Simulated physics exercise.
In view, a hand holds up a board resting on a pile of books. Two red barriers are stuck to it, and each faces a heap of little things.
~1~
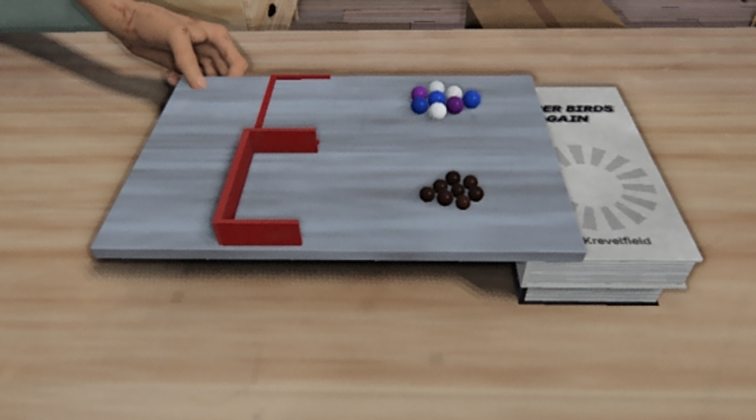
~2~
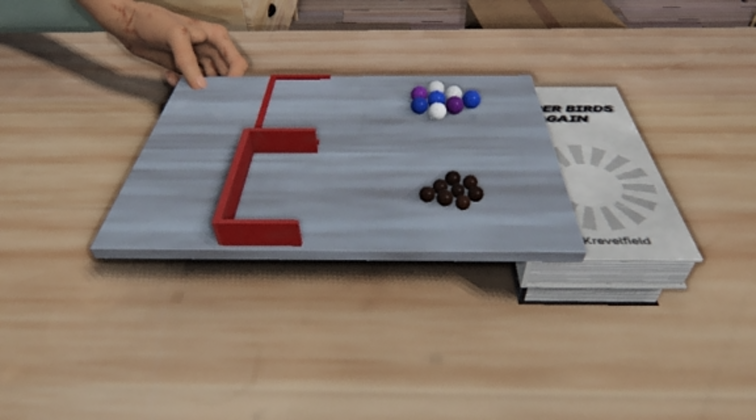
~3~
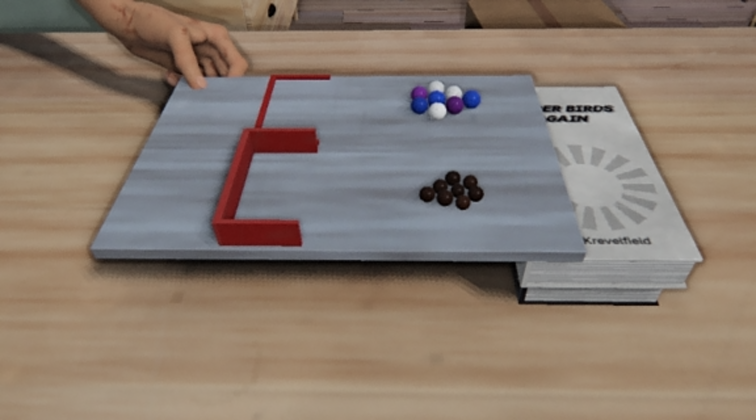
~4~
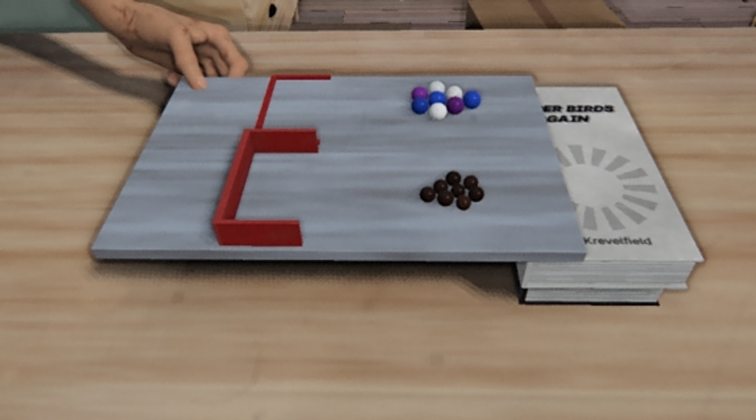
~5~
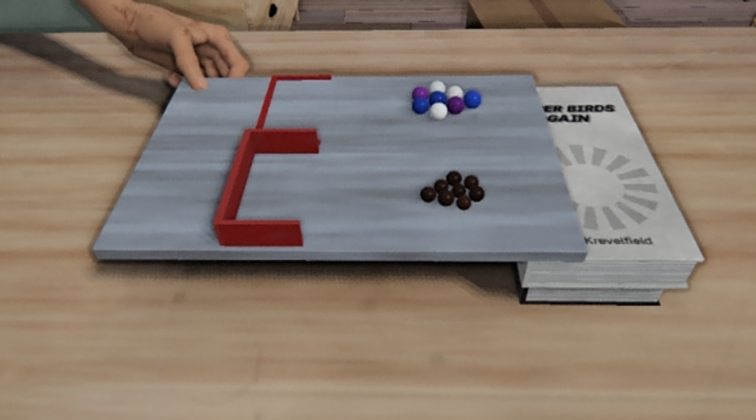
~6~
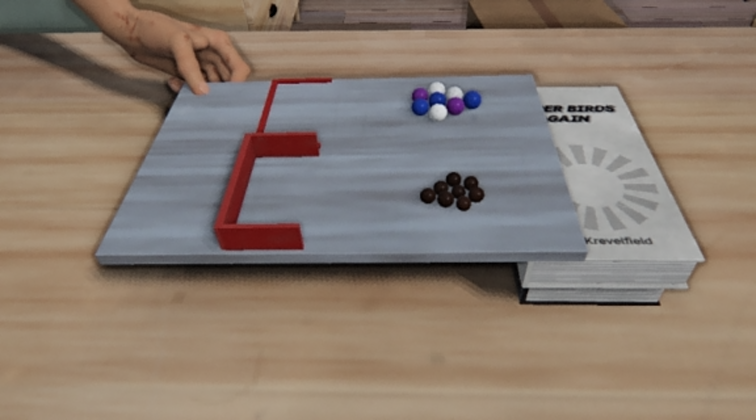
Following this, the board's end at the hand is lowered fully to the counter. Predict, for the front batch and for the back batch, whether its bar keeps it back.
Outcome: The front batch is arrested, the back batch moves on past.
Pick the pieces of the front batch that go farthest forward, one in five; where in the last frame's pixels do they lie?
My best guess is around (262, 226) in the final picture.
Then, 0.33 s on from there, board sloping at 7°; front batch on its way down; back batch on its way down.
Then, 0.67 s on from there, board sloping at 12°; front batch on its way down; back batch on its way down.
Then, 1.08 s on from there, board resting at 13°; front batch has reached its bar; back batch the whole lot past its bar.
In the end, board resting at 13°; front batch gathered behind its bar; back batch the whole lot past its bar.
